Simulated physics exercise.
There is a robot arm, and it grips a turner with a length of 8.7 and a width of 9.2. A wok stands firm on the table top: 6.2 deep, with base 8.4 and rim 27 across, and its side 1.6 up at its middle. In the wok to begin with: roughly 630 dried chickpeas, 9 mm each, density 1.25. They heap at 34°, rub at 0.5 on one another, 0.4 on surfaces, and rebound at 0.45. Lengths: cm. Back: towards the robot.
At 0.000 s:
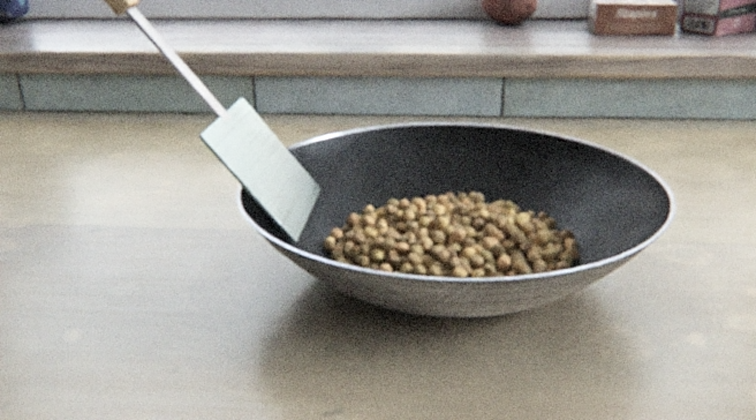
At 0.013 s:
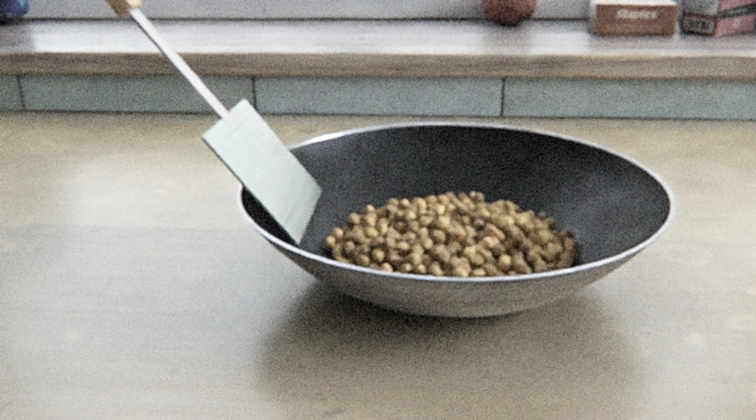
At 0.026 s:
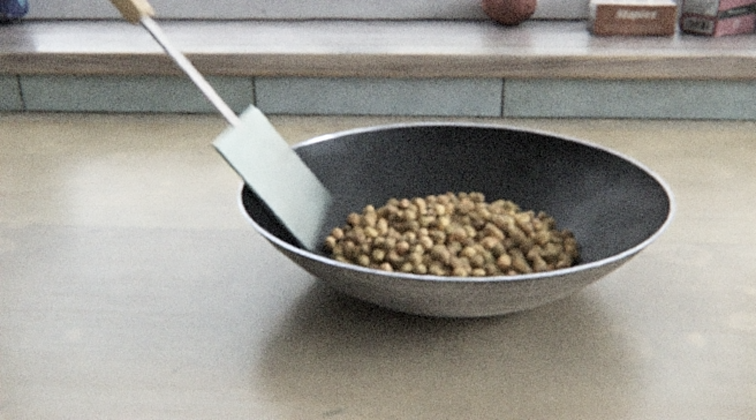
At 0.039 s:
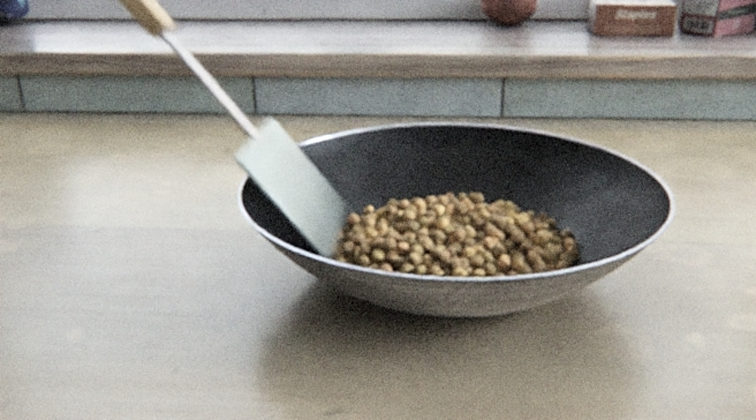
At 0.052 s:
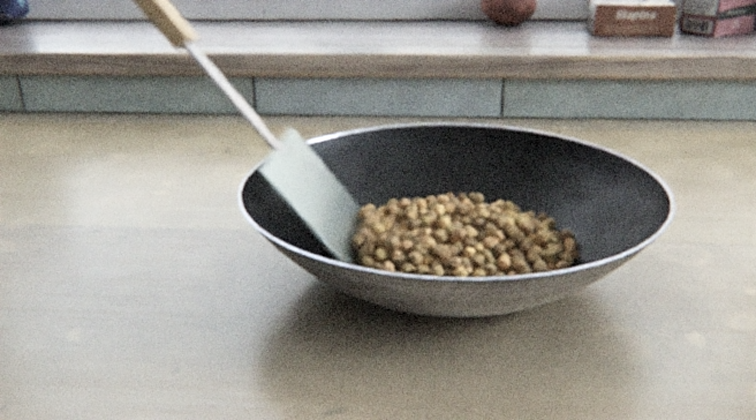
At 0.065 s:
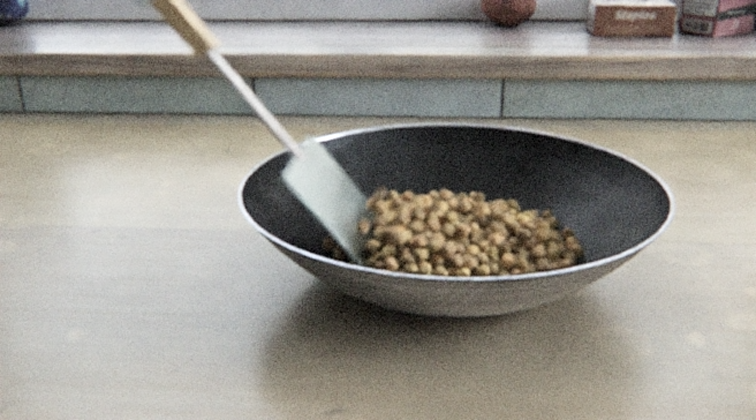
Kitchen worktop, a flat metal turner with a wooden handle sliding down and rightward into a wok, nudging heaped chickpeas slightly right.
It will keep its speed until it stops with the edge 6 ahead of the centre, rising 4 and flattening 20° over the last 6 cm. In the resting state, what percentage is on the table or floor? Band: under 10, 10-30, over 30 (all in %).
10-30 %.
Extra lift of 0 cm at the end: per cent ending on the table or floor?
I'd reckon around 10 per cent.
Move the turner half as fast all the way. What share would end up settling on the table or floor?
Roughly 0 in a hundred.
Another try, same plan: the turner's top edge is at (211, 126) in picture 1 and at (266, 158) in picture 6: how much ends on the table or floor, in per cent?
Near 5 in a hundred.
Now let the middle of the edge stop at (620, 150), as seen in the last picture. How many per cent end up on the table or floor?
Around 40 percent.
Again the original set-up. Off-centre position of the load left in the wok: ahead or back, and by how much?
Ahead of centre, roughly 4.0 centimetres.
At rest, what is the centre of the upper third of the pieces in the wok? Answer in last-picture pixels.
Somewhere around (564, 232) in the last picture.
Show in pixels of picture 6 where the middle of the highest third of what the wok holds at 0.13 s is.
I'd say close to (488, 217).
By 0.10 s, sloping 52°, highest piece 9 above the table; 633 in the wok.
By 0.13 s, sloping 45°, highest piece 13 above the table; 632 in the wok, 1 on the blade or in flight.
By 0.34 s, sloping 32°, highest piece 10 above the table; 536 in the wok, 65 on the table or floor, 32 on the blade or in flight.
By 1.39 s, sloping 32°, highest piece 5 above the table; 536 in the wok, 97 on the table or floor.
Final count, 536 in the wok, 97 on the table or floor. That is 15 % on the table or floor.
